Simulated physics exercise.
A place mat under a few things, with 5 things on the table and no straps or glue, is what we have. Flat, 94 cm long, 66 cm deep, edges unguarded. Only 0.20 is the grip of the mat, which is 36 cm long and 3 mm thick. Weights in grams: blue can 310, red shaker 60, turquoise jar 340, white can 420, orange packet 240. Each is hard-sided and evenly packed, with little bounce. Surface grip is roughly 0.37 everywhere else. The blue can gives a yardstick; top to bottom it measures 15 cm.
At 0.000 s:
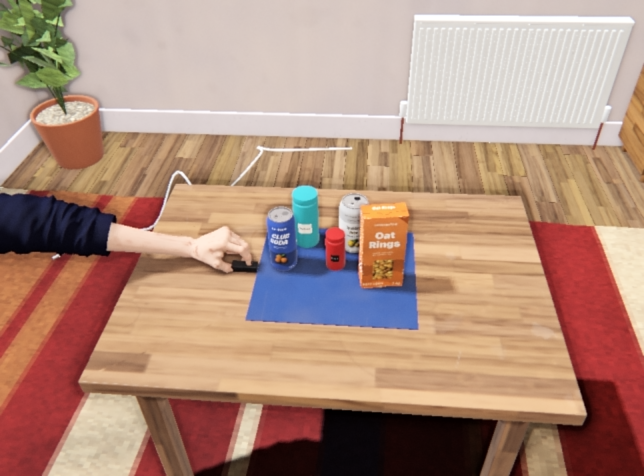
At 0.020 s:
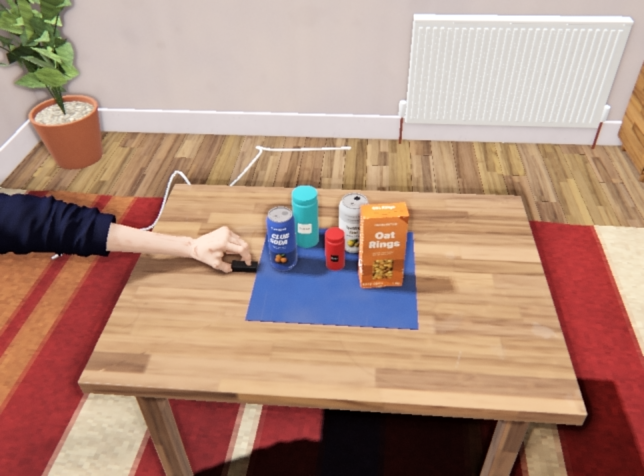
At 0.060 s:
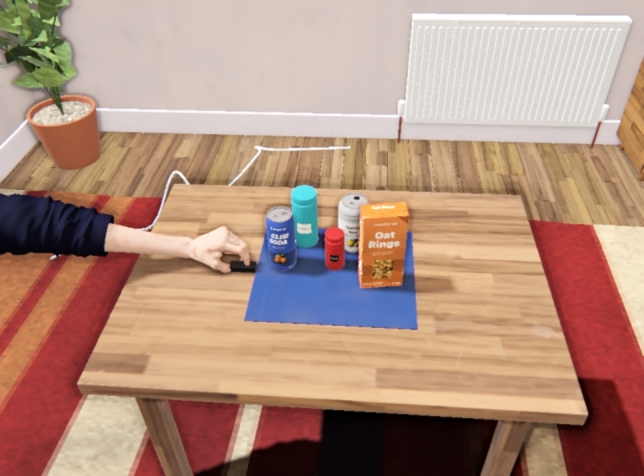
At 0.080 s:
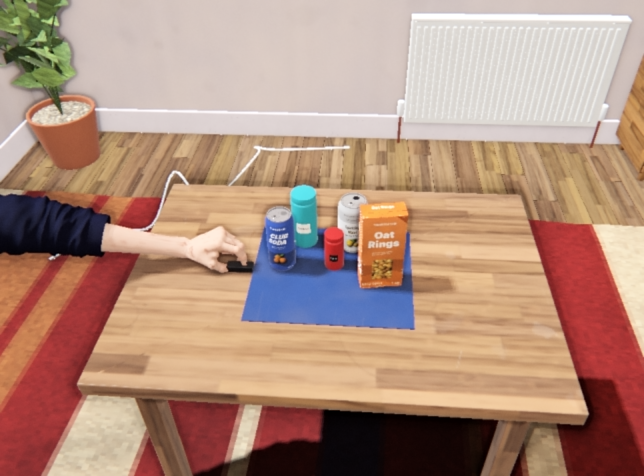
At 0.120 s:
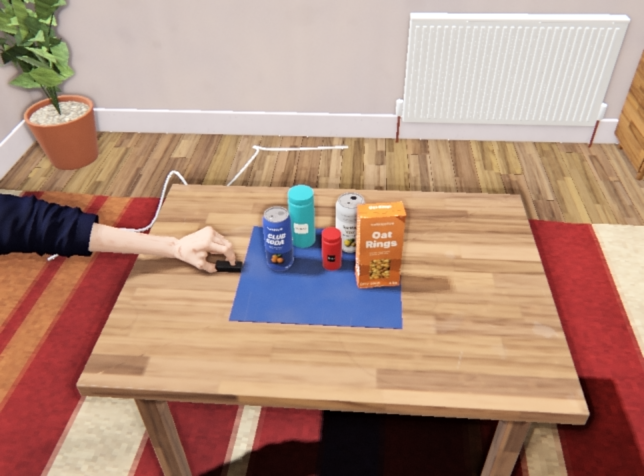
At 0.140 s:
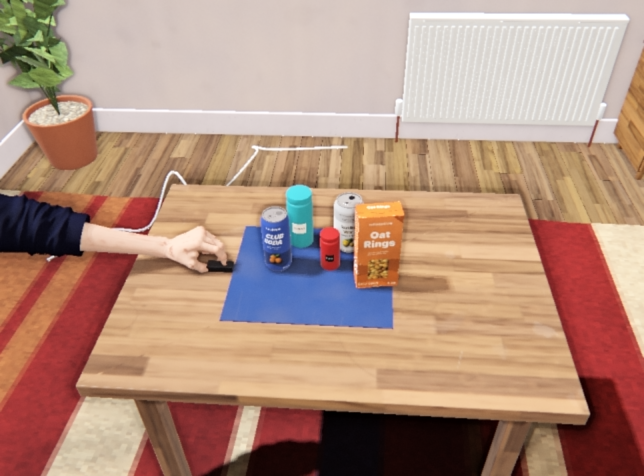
A hand in a dark sleeve grips the near-left edge of a blue mat on a wooden table, seen from above in a room with a striped rug, potted plant and white radiator. On the mat stand a blue can at left, turquoise jar behind, red shaker, white can and orange packet at right. After staying still, the mat slides slightly left, its upright items shifting with it.
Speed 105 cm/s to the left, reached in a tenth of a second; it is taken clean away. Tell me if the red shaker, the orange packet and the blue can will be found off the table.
The red shaker survives on the table, the orange packet survives on the table, the blue can is lost off the table.
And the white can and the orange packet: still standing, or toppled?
Here's how it ends: The white can never goes down, and the orange packet never goes down.
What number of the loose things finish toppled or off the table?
3.
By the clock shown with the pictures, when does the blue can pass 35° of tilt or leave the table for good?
Somewhere about 0.6 s.
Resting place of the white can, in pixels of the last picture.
Rest position, about (310, 223) px.
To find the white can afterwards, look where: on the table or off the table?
White can: Stays in bounds.
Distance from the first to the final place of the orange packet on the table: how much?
Net shift near 5 cm.
After 0.34 s, mat pulled 26 cm; blue can slid 9 cm near (241, 239); red shaker slid 9 cm near (295, 247); orange packet leaning 3° near (357, 246).
After 0.54 s, mat pulled 47 cm; red shaker leaning 23° near (252, 246); blue can slid 25 cm near (172, 236); orange packet slid 5 cm near (359, 247).
After 0.74 s, mat pulled 68 cm; blue can and turquoise jar now off the table; red shaker on its side near (231, 255); orange packet slid 5 cm near (360, 247).
After 1.04 s, mat pulled 84 cm; red shaker on its side near (231, 254); orange packet slid 5 cm near (360, 247); white can slid 10 cm.
At rest (3.0 s), off the table, blue can and turquoise jar; tipped over on the table, red shaker; not toppled but over 6 cm from the start, white can; orange packet in place, give or take 6 cm. Seen from the same camera at the end, red shaker near (233, 249), orange packet near (360, 247).
